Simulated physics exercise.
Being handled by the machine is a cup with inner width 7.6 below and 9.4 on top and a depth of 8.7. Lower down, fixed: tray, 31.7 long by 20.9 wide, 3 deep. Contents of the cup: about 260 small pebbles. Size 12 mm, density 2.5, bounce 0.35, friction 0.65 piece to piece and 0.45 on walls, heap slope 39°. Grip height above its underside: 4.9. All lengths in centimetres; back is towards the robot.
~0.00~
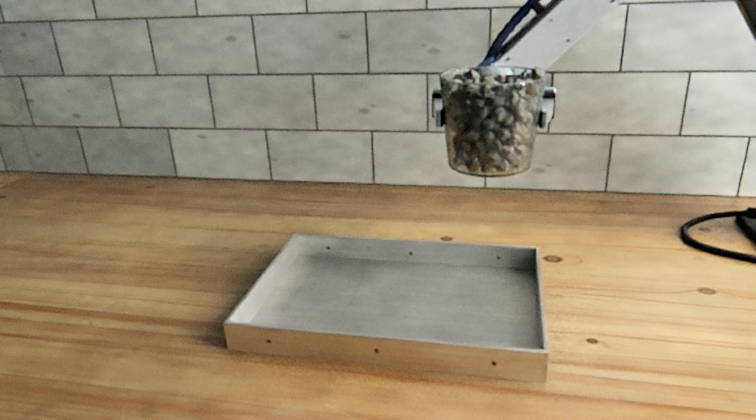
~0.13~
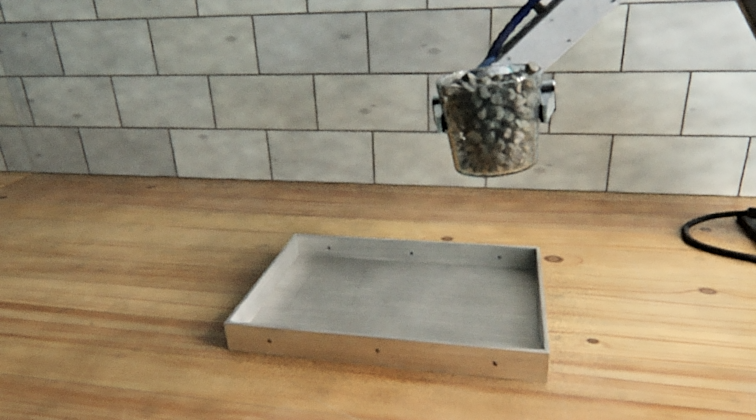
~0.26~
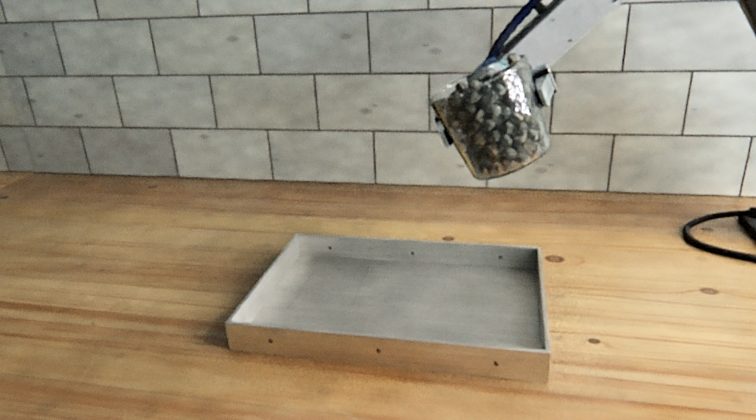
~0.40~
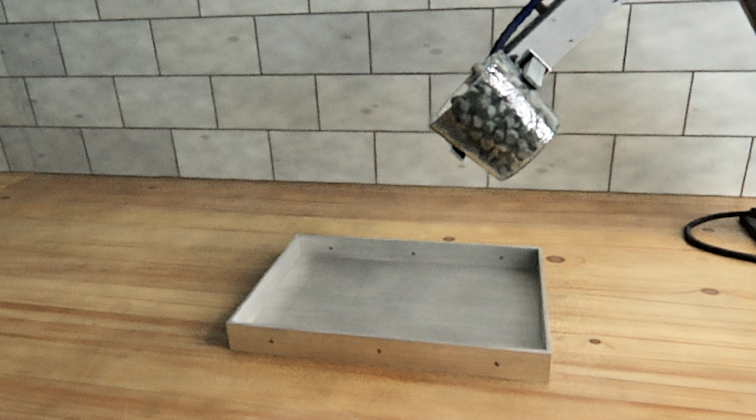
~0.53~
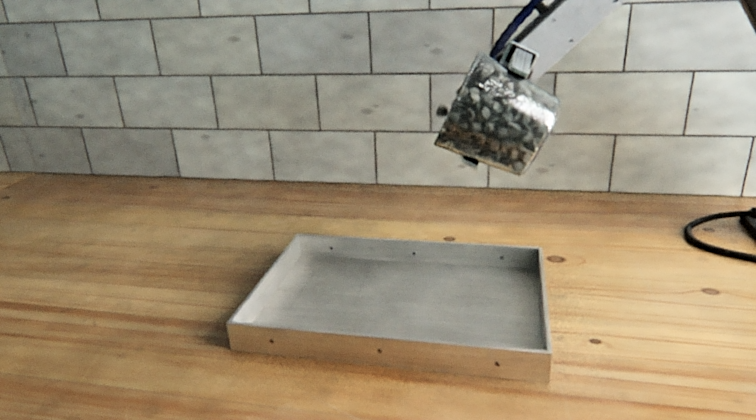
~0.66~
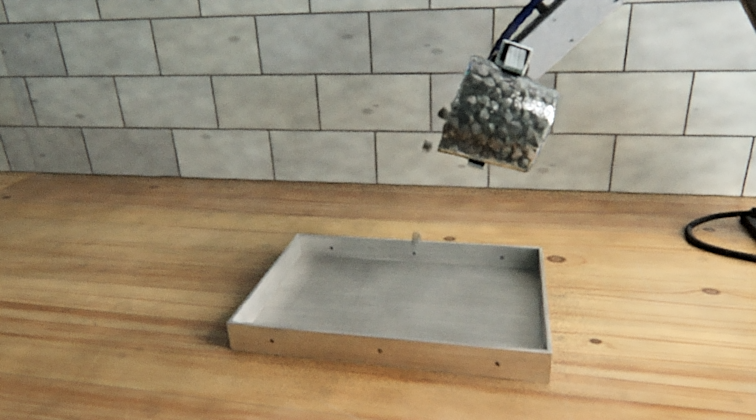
A robot arm holding a clear cup full of small gray pebbles above a shallow tray on a wooden table steadily tilted it over to the left, and a few pebbles dropped from its mouth.
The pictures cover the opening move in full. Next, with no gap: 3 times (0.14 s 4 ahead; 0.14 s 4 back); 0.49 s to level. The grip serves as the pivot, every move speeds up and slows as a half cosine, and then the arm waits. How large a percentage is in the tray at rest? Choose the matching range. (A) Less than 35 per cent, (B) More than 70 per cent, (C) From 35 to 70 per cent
The answer is C.
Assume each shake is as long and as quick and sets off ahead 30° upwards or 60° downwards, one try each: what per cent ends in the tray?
It comes to around 65 per cent on the first try and around 15 per cent on the second.
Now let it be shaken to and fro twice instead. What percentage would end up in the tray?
It would be near 45 per cent.
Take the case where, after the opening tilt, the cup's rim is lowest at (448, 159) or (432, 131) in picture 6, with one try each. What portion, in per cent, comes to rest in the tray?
90 % and 20 %.
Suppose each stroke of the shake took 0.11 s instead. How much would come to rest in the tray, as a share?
Roughly 65 percent then.
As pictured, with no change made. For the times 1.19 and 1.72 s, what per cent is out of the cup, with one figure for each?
Taking the two times in order, I'd say 40 and then 55 per cent.
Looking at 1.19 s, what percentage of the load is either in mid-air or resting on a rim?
I'd put it near 11 per cent.
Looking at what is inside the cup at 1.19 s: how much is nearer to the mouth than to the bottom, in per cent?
My estimate is near 55 per cent.
After 1.19 s, tilted 71° forward, highest piece 24 above the table; 160 in the cup, 68 in the tray, 29 in flight or on a rim.
After 1.72 s, tilted 40° forward, highest piece 24 above the table; 137 in the tray, 120 in the cup.
After 2.19 s, level, highest piece 25 above the table; 137 in the tray, 120 in the cup.
After 3.24 s, level, highest piece 25 above the table; 137 in the tray, 120 in the cup.
At rest, 137 in the tray, 120 in the cup. That is 53 % in the tray.
